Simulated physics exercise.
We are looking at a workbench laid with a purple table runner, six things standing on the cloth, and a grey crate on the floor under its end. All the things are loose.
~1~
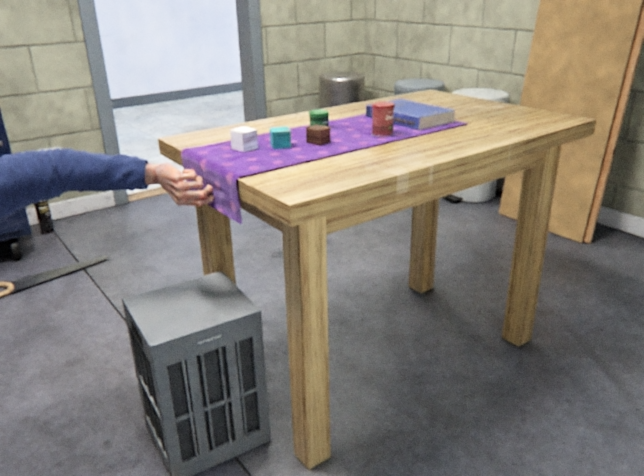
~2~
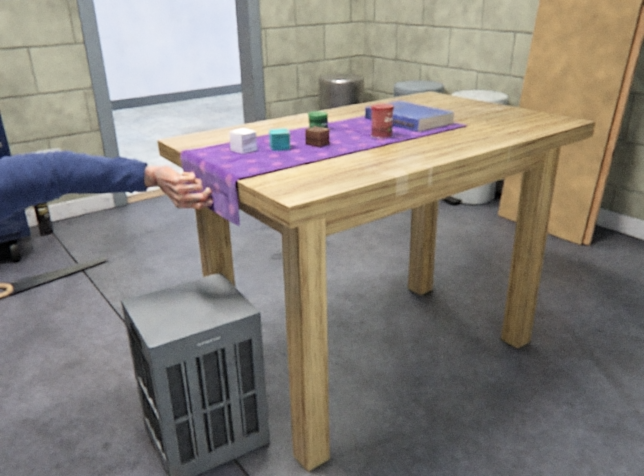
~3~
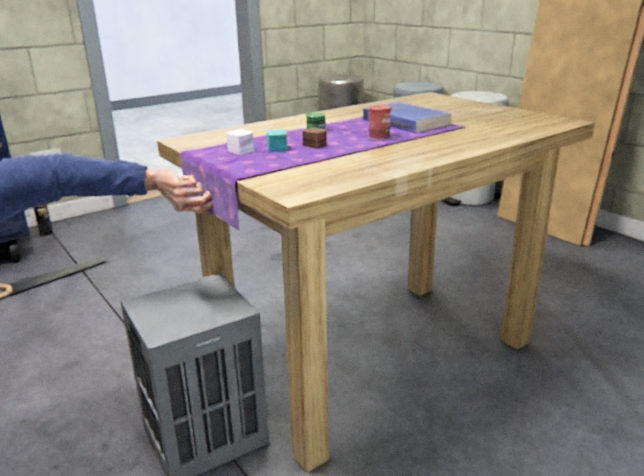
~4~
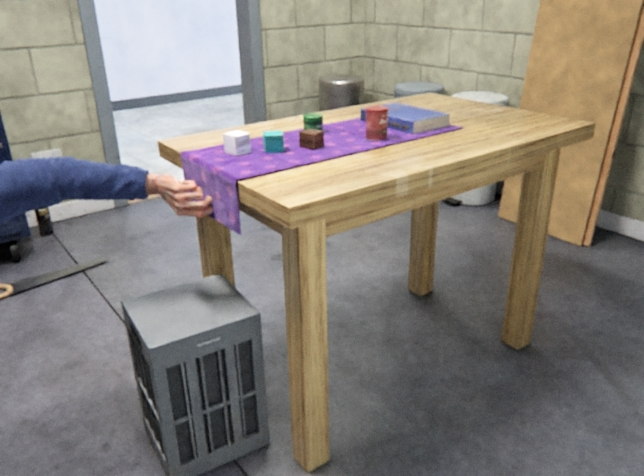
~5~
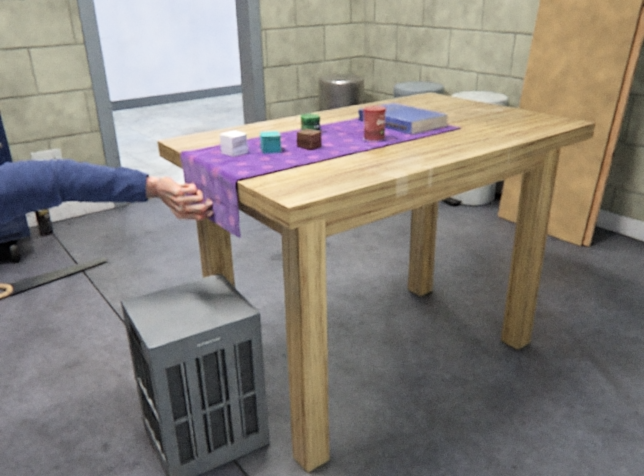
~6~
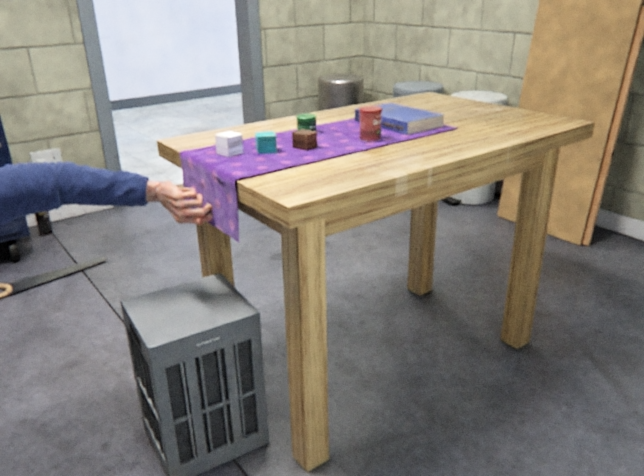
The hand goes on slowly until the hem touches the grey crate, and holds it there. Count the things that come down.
It carries off two.
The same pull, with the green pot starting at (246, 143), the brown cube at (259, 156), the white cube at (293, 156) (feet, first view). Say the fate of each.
The green pot is carried off; the brown cube tumbles off; the white cube goes over.
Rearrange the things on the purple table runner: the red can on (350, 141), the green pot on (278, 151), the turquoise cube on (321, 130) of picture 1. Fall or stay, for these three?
The red can does not fall; the green pot drops off; the turquoise cube keeps its place on top.
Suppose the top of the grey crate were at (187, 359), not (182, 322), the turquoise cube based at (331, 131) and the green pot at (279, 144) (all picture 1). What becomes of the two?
The turquoise cube remains up; the green pot drops off.
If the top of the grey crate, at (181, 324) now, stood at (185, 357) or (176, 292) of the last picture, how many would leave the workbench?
Over the edge go 3 and 1.
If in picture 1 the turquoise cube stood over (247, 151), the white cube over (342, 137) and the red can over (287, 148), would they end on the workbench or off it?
The turquoise cube goes over; the white cube remains up; the red can drops off.
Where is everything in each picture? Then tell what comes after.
Hem (242, 224); white cube (243, 129); turquoise cube (280, 129); brown cube (318, 127); green pot (319, 112); red can (383, 104); top of the crate (182, 322), in the first frame.
Hem (240, 226); white cube (243, 131), in the second frame.
Hem (239, 230); turquoise cube (277, 132), in the third frame.
Hem (241, 235); brown cube (311, 131); top of the crate (181, 324), in the fourth frame.
Hem (241, 238); green pot (310, 116), in the fifth frame.
Hem (239, 243); white cube (228, 134); turquoise cube (265, 134); brown cube (304, 132); green pot (306, 116); red can (371, 108), in the sixth frame.
Soon after, hem near (214, 264); white cube gone.
After that, hem on the crate; white cube and turquoise cube gone.
In the end, hem on the crate; white cube and turquoise cube gone. The answer is two.
